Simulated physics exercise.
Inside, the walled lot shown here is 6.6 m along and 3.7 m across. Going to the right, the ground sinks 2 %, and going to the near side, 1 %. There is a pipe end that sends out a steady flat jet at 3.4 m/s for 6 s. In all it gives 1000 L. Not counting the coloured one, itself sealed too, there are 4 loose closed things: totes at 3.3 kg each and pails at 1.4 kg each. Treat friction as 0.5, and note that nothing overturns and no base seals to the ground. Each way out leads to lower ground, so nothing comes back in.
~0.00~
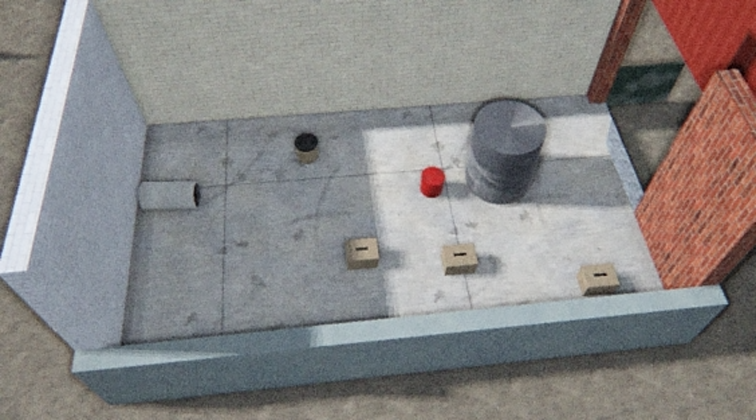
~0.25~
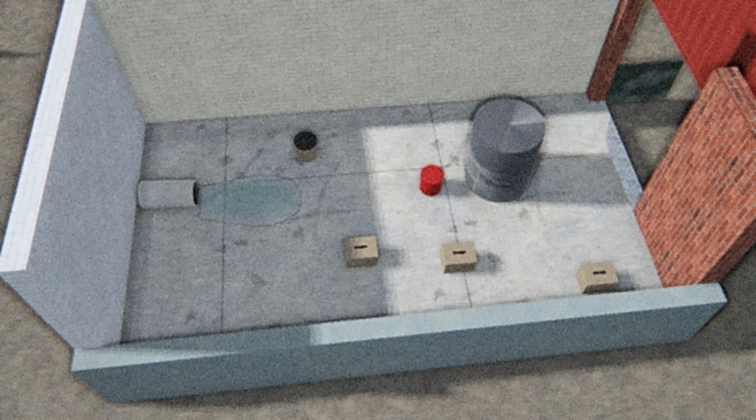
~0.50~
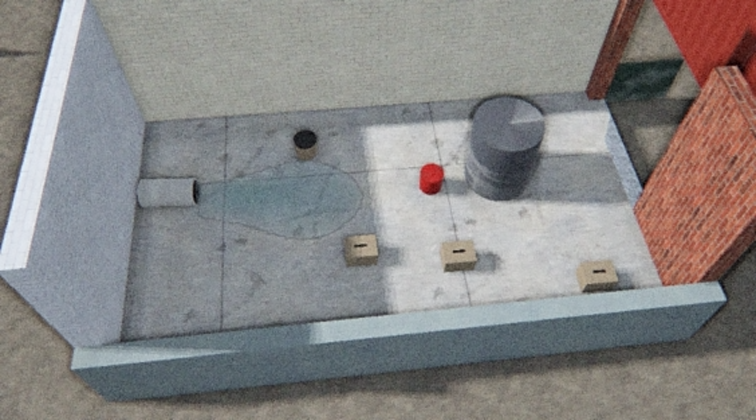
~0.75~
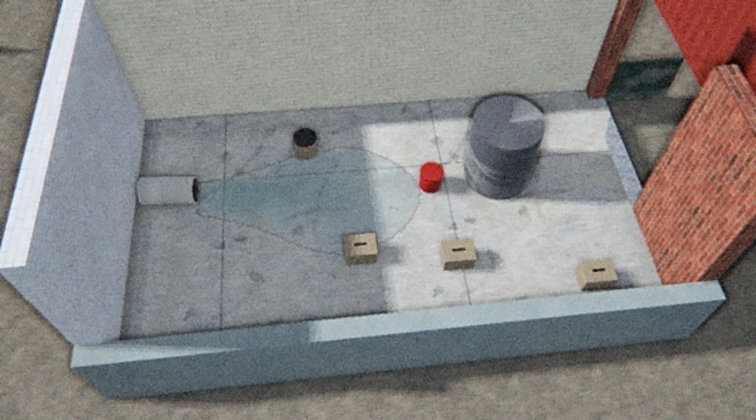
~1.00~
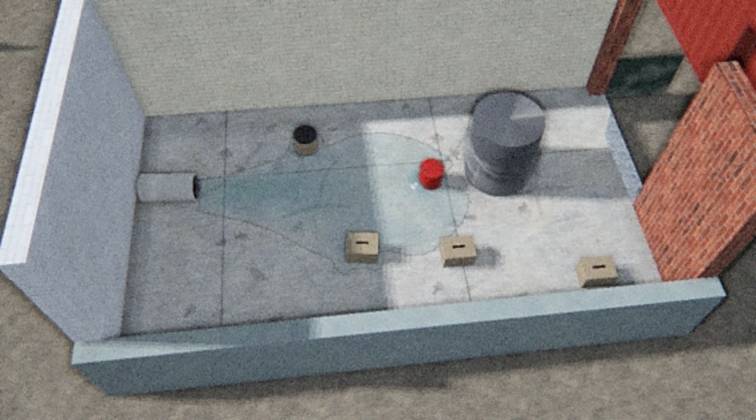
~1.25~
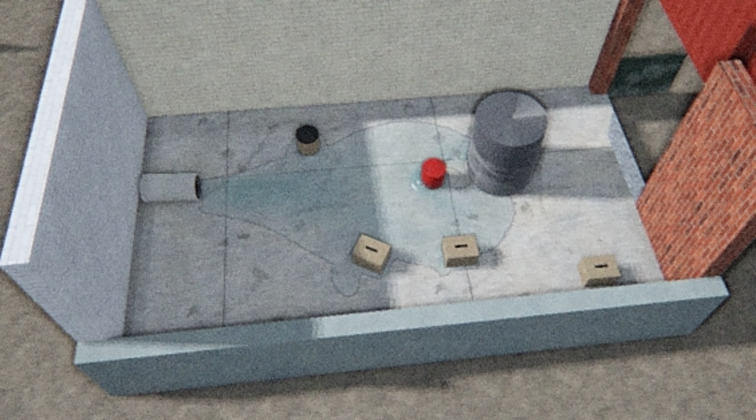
A walled lot with a grey paved floor, partly sunlit, is seen from high above its near wall. A grey pipe juts in at left, a dark-topped pail sits toward the back, a red pail stands beside a big grey tank right of centre, and three tan boxes line the front. Water spreads rightward from the pipe around the red pail, and the leftmost box turns slightly, as the camera wavers faintly.
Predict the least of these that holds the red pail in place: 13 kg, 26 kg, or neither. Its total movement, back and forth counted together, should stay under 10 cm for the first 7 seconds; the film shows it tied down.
Heavier required.
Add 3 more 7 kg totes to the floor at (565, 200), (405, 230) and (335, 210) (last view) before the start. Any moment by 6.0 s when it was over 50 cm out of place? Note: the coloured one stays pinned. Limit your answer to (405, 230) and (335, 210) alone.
Beyond, beyond.
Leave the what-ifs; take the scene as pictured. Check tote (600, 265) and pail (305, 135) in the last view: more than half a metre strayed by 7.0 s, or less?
The first one tops the mark and the second one falls shy.
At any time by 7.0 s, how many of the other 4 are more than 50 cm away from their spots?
Count: 3.
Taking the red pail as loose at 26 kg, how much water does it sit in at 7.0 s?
4 cm, roughly.
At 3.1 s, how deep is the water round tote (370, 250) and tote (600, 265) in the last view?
Close to 2 and 8 centimetres.
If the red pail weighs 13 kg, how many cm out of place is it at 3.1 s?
Shift: Roughly 40 cm.
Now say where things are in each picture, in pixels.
In the first frame, the red pail at (433, 176), on the bottom; 0.0 m2 under water; 0 of 5 have shifted.
In the second frame, the red pail at (432, 174) rests on the ground; 0.8 m2 under water; 0 of 5 have shifted.
In the third frame, the red pail at (432, 173) rests on the ground; 1.9 m2 under water; 0 of 5 have shifted.
In the fourth frame, the red pail at (431, 171) rests on the ground; water covers 3.2 m2; 0 of 5 have shifted.
In the fifth frame, the red pail at (432, 168) rests on the ground; 4.6 m2 under water; 0 of 5 have shifted.
In the sixth frame, the red pail at (434, 168) rests on the ground; 6.0 m2 under water; 1 of 5 have shifted.
After 1.8 s the red pail would be 20 cm from its start with 13 kg and 0 cm from its start with 26 kg; 7 cm of water round it then.
After 3.1 s the red pail would be 43 cm from its start with 13 kg and 0 cm from its start with 26 kg; 8 cm of water round it then.
After 4.9 s the red pail would be 141 cm from its start with 13 kg and 0 cm from its start with 26 kg; 8 cm of water round it then.
After 7.0 s the red pail would be 171 cm from its start with 13 kg and 0 cm from its start with 26 kg; 4 cm of water round it then.
